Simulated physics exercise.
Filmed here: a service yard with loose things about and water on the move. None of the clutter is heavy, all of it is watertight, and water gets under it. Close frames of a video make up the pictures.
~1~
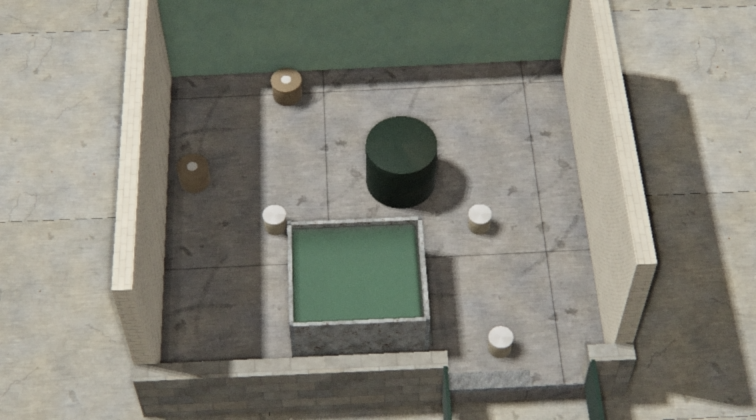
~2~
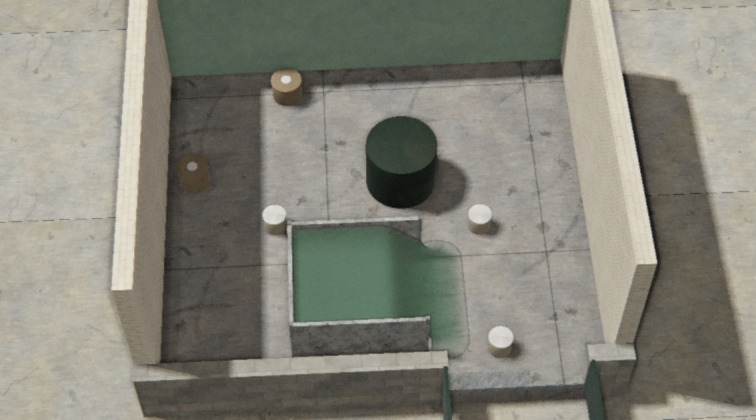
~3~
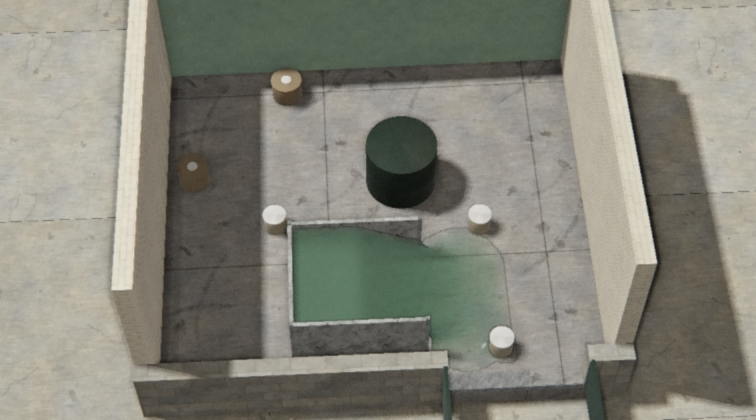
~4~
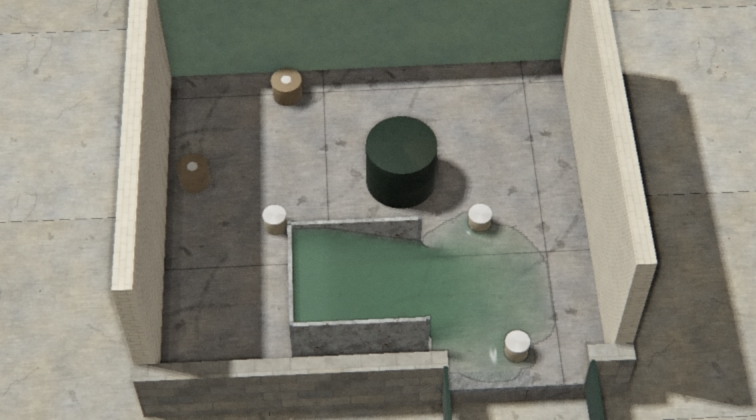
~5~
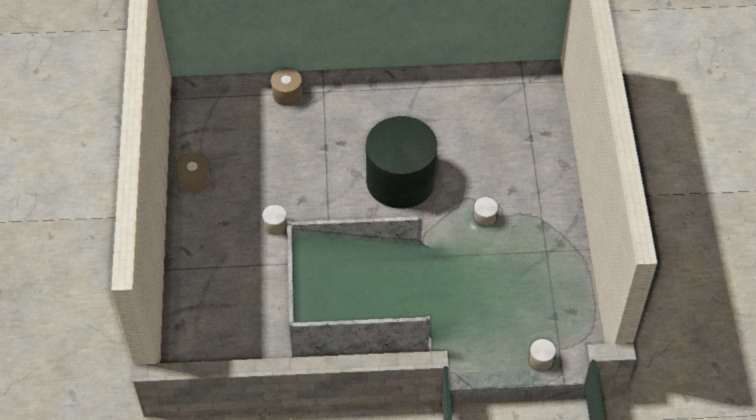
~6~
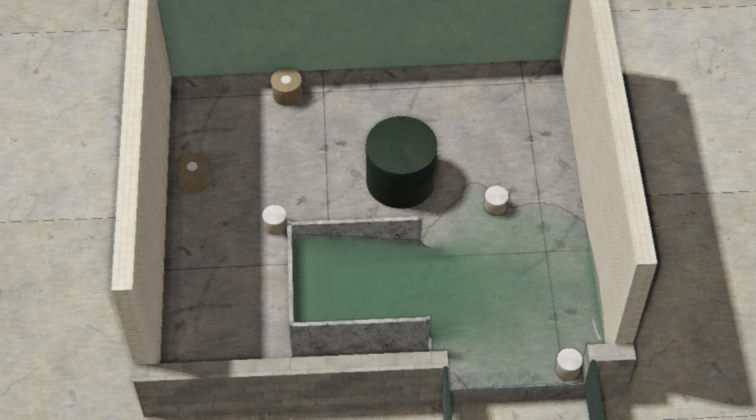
Green water spilled from the right side of a square tank and spread across the walled yard's floor, pushing one small white pail toward the lower right, then nudging another up and right.
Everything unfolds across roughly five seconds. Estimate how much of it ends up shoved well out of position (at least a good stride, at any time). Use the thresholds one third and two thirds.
I'd put it between one third and two thirds.
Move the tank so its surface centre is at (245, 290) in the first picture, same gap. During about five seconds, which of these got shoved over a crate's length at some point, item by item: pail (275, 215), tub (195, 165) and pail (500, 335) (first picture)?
Item one not displaced far, item two not displaced far, item three travelled far enough.
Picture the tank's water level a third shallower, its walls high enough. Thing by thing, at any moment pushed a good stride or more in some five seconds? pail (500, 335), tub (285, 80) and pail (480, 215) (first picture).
Well, in sequence: Carried that far, not carried that far, carried that far.
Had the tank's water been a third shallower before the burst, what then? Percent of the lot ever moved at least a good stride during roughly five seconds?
40 per cent.
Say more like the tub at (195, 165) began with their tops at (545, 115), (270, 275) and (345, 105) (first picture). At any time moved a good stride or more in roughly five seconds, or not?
Results - 1: Ends up far away; 2: Doesn't go far; 3: Ends up far away.
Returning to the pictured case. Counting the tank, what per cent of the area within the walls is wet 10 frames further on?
40 %.
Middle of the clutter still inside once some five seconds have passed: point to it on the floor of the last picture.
It comes out somewhere near (225, 160).
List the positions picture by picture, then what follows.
The first picture shows a pail at (501, 337), on the bottom; a pail at (480, 214), on the bottom; 0 of 5 have shifted.
The second picture shows a pail at (501, 337) rests on the ground; a pail at (480, 214), on the bottom; 0 of 5 have shifted.
The third picture shows a pail at (502, 337) rests on the ground; a pail at (480, 214) rests on the ground; 0 of 5 have shifted.
The fourth picture shows a pail at (518, 341), on the bottom, close to its start; a pail at (481, 213) rests on the ground; 1 of 5 have shifted.
The fifth picture shows a pail at (543, 350), on the bottom, a stride from its start; a pail at (486, 207), on the bottom, close to its start; 2 of 5 have shifted.
The sixth picture shows a pail at (570, 359) rests on the ground, a stride from its start; a pail at (497, 195) rests on the ground, a stride from its start; 2 of 5 have shifted.
A moment on, 2 of 5 are well off their spots; 0 afloat.
Next, 2 of 5 are well off their spots; 1 afloat.
Later, 2 of 5 are well off their spots; 1 afloat.
In the end, 3 of 5 are well off their spots, and 3 have been at some point; 1 afloat.
